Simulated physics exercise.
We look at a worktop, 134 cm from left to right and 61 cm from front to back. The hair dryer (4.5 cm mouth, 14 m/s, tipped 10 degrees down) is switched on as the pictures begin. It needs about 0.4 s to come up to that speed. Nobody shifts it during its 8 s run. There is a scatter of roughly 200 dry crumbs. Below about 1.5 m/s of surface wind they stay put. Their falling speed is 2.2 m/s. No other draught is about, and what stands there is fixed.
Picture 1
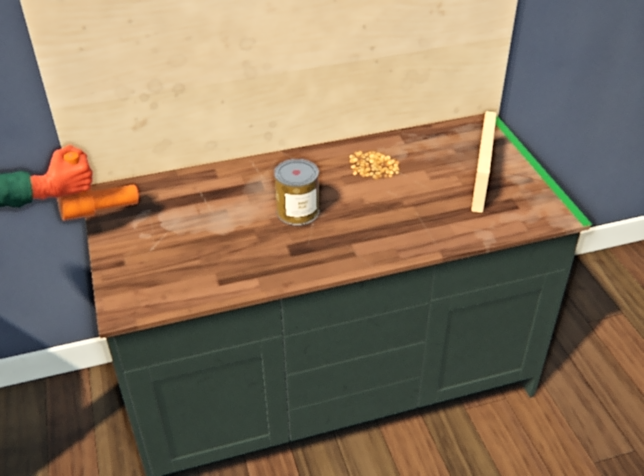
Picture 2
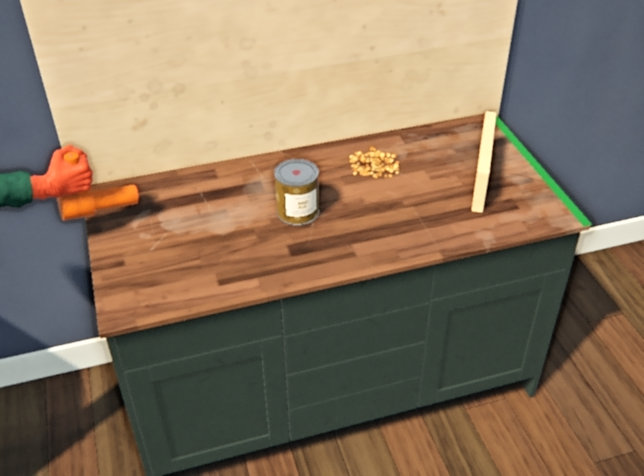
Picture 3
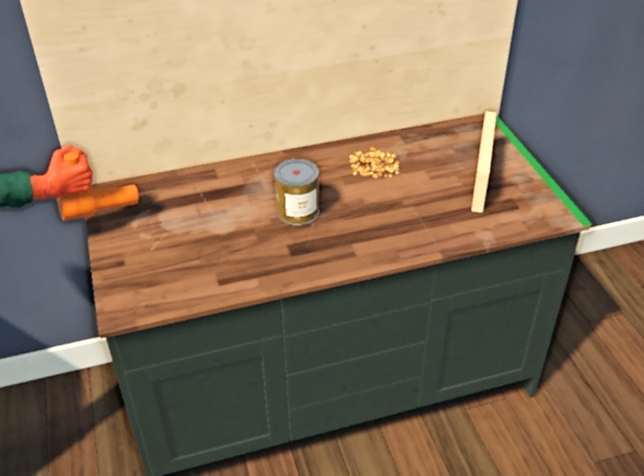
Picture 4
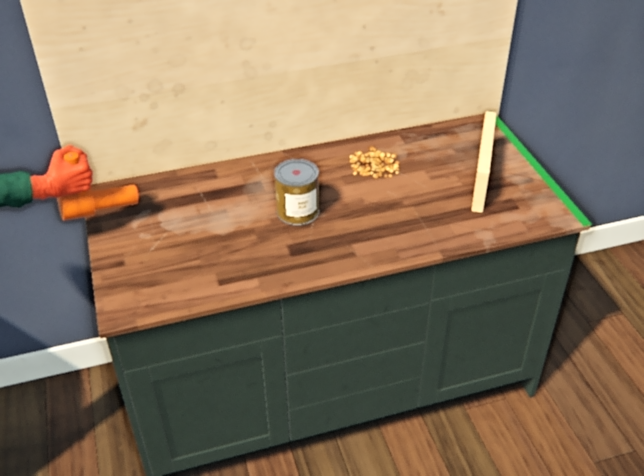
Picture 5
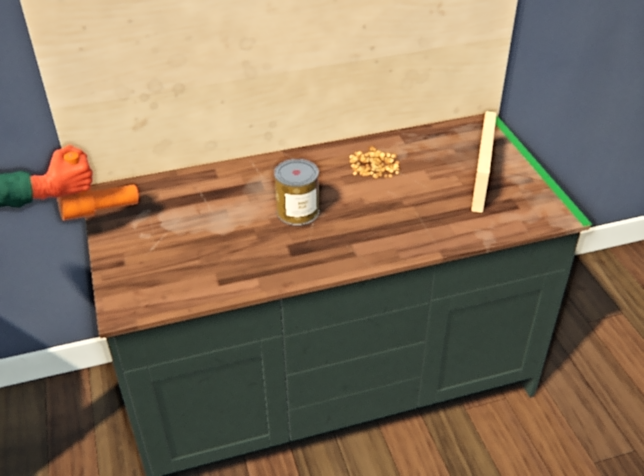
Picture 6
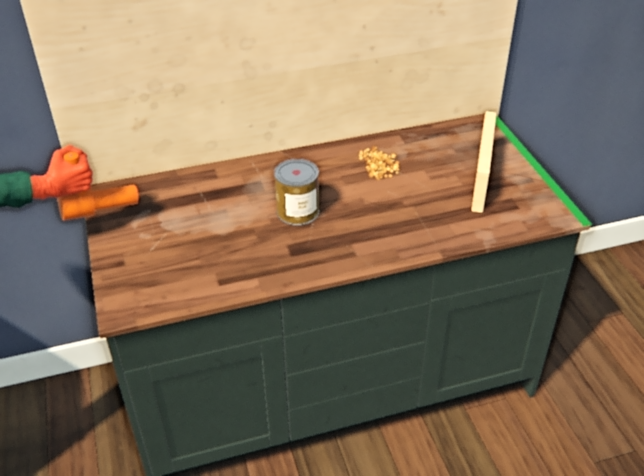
A gloved hand held an orange hair dryer at the left of a wooden worktop, pointed past a tin, and the scattered yellow crumbs lay still before some shifted slightly to the right.
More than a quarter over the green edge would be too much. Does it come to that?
More than a quarter over the green edge: Yes.
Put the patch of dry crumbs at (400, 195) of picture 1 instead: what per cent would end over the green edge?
In that case some 0 per cent.
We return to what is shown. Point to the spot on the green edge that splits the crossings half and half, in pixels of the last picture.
At about (512, 134).
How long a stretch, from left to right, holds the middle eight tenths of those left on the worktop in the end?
Roughly 10 cm.
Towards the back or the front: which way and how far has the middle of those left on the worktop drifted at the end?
To the front, by about 10 cm.
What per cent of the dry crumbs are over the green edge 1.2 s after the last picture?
Near 60 %.
Then, 1.2 s after the last picture, 32 % are on the move or not yet settled, 65 % are over the green edge; the middle of those still in play is near (477, 161).
Then, 2.2 s after the last picture, 26 % are on the move or not yet settled, 70 % are over the green edge; the middle of those still in play is near (476, 161).
Then, 4.0 s after the last picture, 21 % are on the move or not yet settled, 73 % are over the green edge; the middle of those still in play is near (476, 161).
Then, 7.6 s after the last picture, at the end, 78 % are over the green edge; the middle of those still in play is near (478, 166).
